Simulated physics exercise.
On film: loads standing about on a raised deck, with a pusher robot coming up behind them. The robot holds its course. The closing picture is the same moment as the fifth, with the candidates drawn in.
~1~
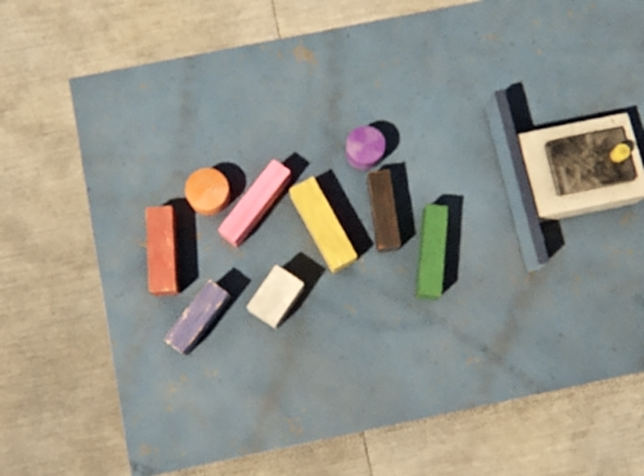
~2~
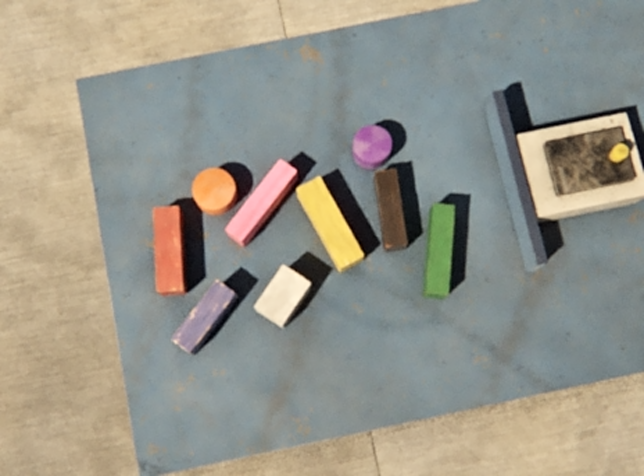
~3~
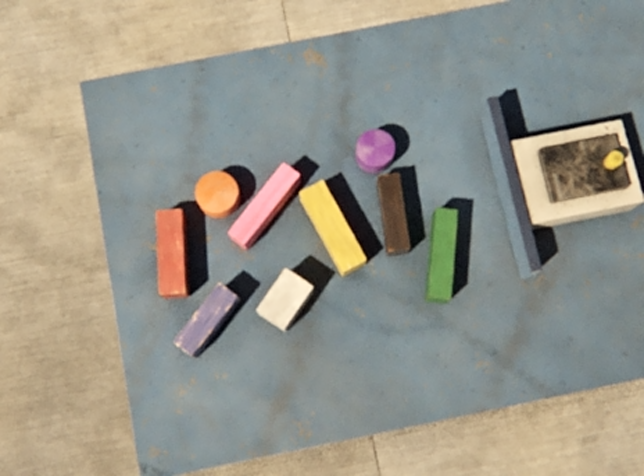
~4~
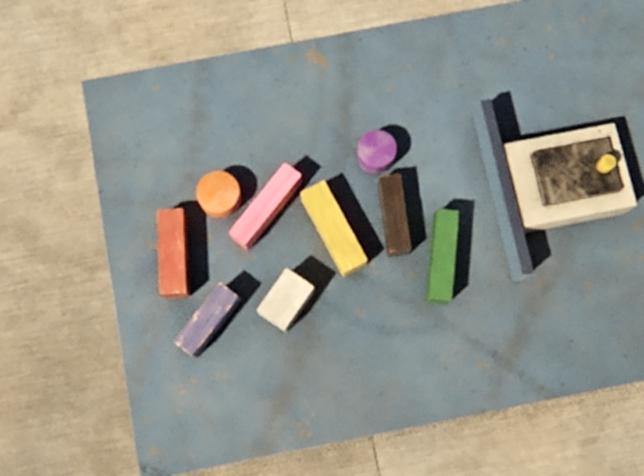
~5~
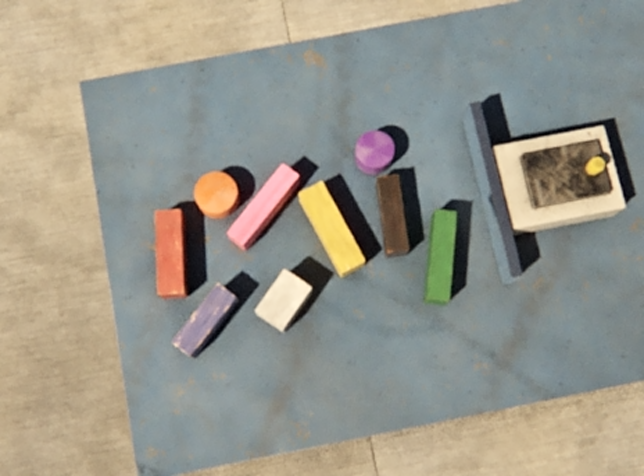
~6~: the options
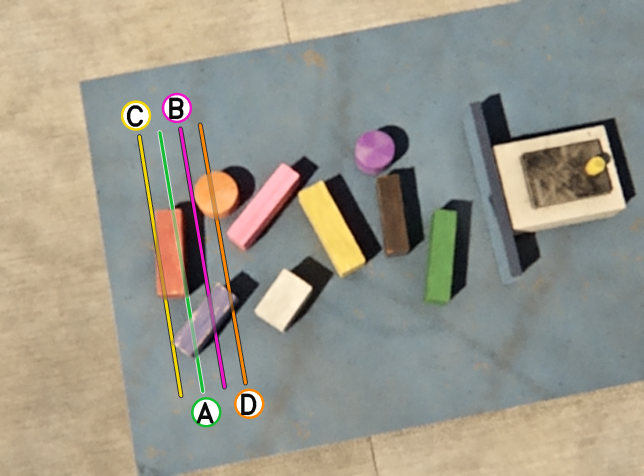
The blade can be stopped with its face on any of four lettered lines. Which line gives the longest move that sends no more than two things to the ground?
Line A.
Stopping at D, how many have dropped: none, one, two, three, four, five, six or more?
By then, none.
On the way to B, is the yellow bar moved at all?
By then, yes.
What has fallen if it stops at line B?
The red bar goes over.
On the marked copy, A at (181, 258); B at (202, 254); C at (160, 262); D at (222, 250).
Following A. Soon after the start, robot (447, 197); purple canister (343, 159); green bar (375, 271).
Later, robot (332, 219); red bar (158, 254); blue bar (191, 329).
In the end, robot (244, 236); red bar over the edge; pink stick (106, 241); one fallen.
As for the rest, B is within the limit but short; C drops three; D is within the limit but short.
